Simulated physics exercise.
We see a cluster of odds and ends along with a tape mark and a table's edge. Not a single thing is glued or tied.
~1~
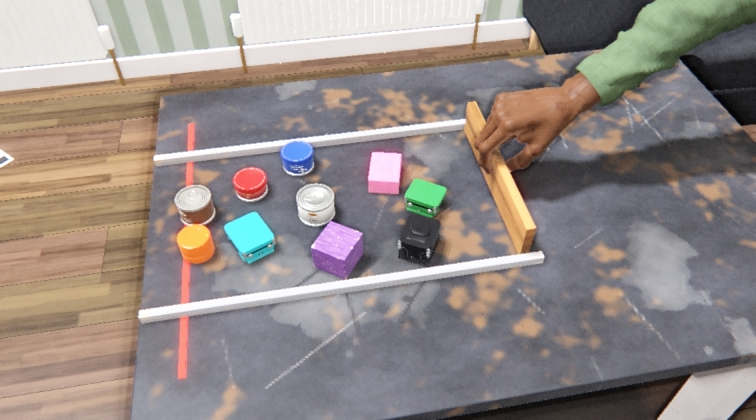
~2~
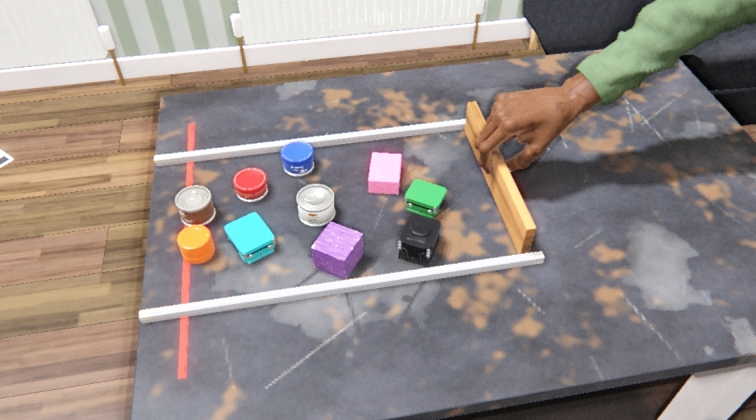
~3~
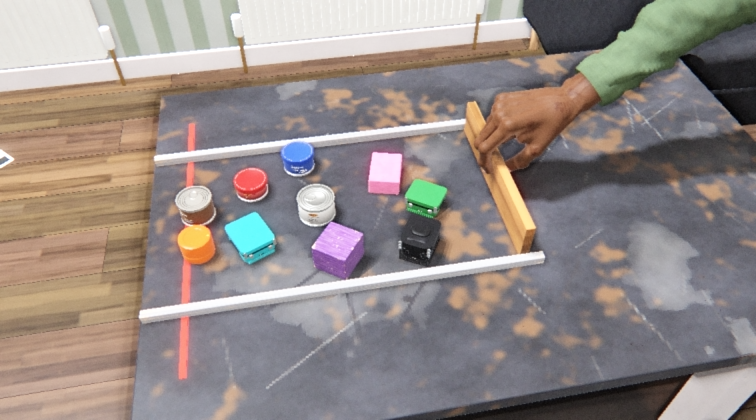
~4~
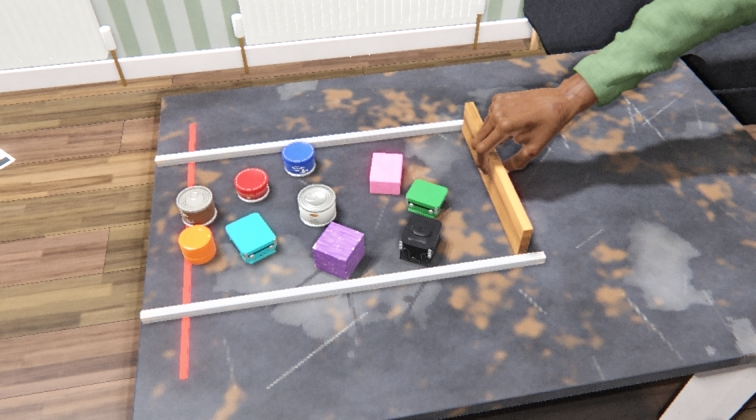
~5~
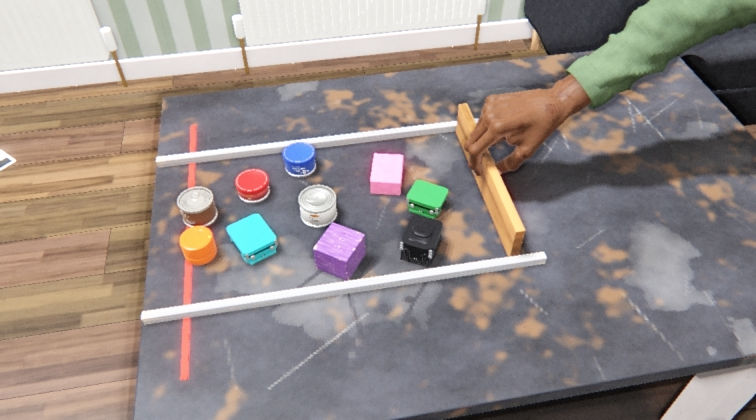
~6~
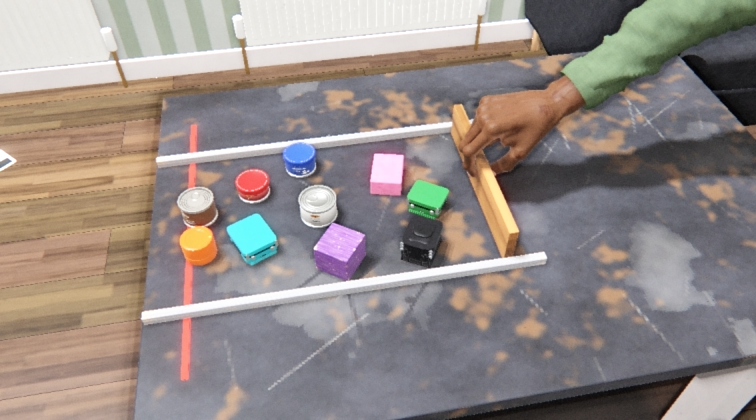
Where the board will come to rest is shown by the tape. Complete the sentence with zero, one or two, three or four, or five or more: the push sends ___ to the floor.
The push sends five or more to the floor.
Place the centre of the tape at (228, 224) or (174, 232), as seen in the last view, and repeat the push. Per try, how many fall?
In order, 1 then 6.
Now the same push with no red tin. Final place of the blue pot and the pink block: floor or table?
Well, the blue pot is still there while the pink block is still there.
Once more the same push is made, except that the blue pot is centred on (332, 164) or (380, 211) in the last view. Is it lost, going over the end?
Taking them in order, it stays put and then it stays put.
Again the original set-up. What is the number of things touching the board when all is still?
Result: 4 in all.
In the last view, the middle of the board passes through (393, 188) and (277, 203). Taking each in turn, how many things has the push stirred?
At the first spot 3, then 10.
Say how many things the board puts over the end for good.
Count = 6.
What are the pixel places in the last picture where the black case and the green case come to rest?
The black case finishes at (168, 283); the green case finishes at (170, 246).
Soon after, none off yet; brown tin at rest near (198, 208); orange lid at rest near (199, 246); turquoise case at rest near (253, 240).
After that, none off yet; brown tin at rest near (198, 208); orange lid at rest near (199, 246); turquoise case moving near (246, 242).
And then, none off yet; brown tin displaced about its own width near (162, 208); orange lid tilting a little near (136, 266); turquoise case displaced well along near (172, 252).
In the end, the number that fall off is five or more; gone, purple block, white pot, red tin, turquoise case, orange lid and brown tin.
